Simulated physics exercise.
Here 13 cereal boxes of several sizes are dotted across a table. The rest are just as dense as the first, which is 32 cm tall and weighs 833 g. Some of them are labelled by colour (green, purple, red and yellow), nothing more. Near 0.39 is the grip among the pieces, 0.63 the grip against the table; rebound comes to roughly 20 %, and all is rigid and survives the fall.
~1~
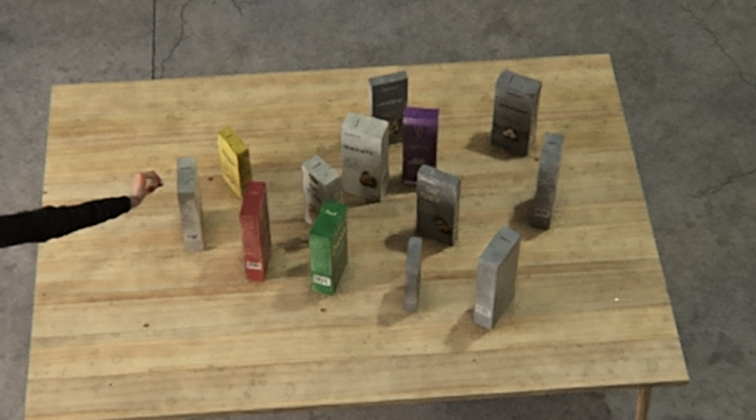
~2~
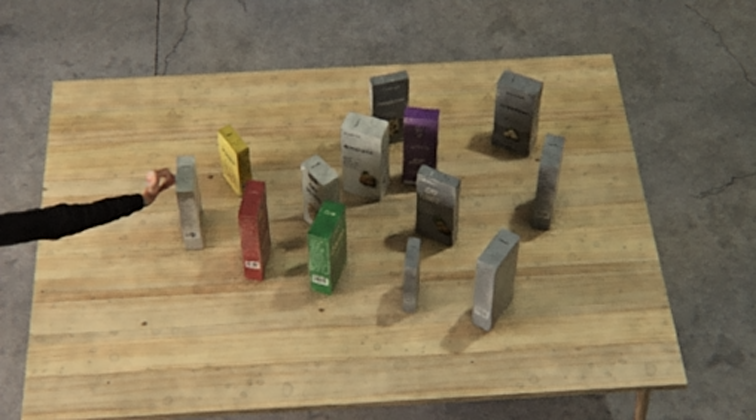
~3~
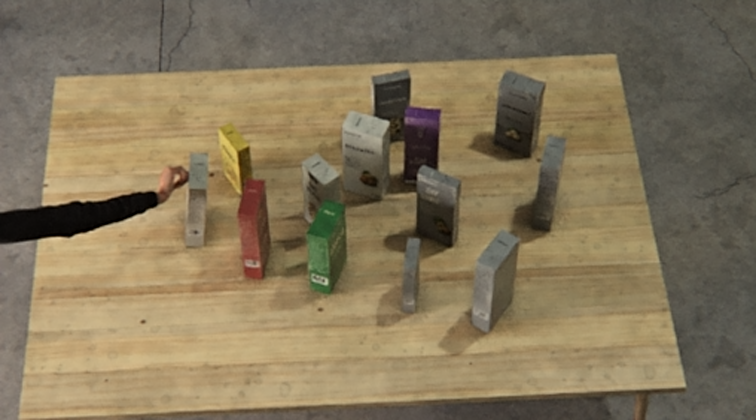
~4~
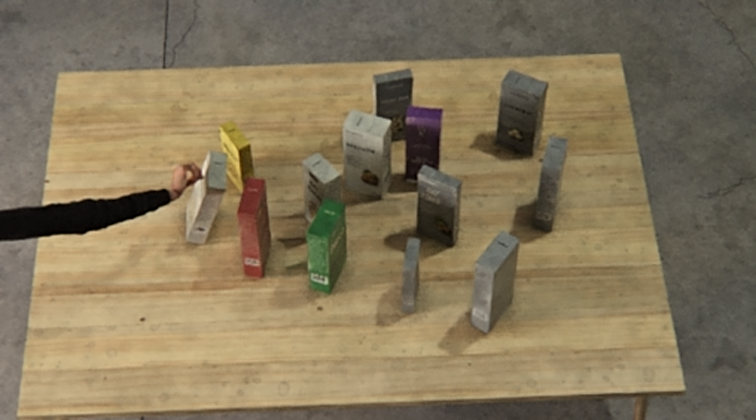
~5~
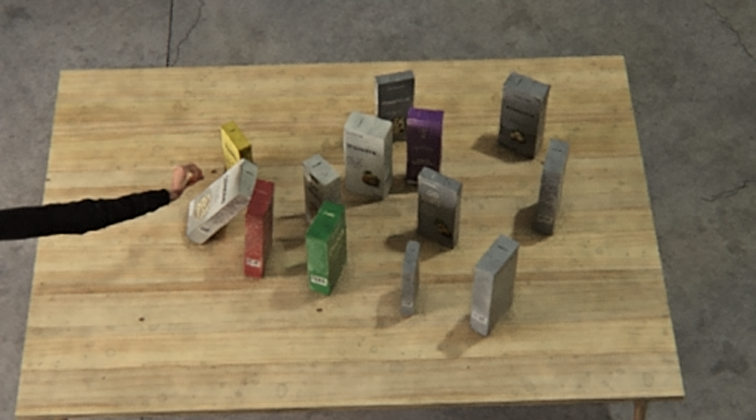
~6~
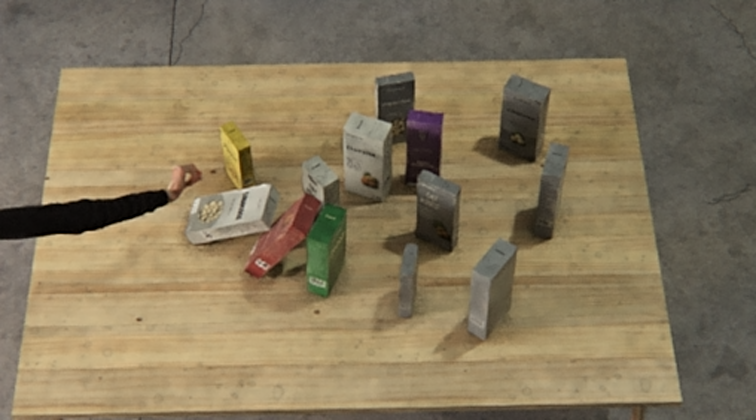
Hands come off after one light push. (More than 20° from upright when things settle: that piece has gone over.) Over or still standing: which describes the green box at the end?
It is going to come down.
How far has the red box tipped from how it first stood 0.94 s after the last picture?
Around 70° from its start.
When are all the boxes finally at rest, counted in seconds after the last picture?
At about 1.0 s.
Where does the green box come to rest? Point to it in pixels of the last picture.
End point, last view: About (378, 283).
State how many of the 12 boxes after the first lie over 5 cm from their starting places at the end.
Count: 4.
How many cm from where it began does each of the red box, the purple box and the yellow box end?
The red one ends 20 cm from its start, the purple one 0 cm and the yellow one 0 cm.
Then, 0.12 s later than the last frame, 1 of the 12 other boxes over; green box tilted 16°; red box tilted 43°.
Then, 0.28 s later than the last frame, 2 of the 12 other boxes over; green box tilted 57°; red box tilted 66°.
Then, 0.46 s later than the last frame, 3 of the 12 other boxes over; green box lying flat; red box tilted 72°.
Then, 0.94 s later than the last frame, 4 of the 12 other boxes over; green box lying flat; red box tilted 72°.
When it is over, 4 of the 12 other boxes over; green box lying flat; red box tilted 72°; purple box unmoved. Eight left standing. In pixels of the last frame, middles, green box near (378, 283), red box near (310, 264).
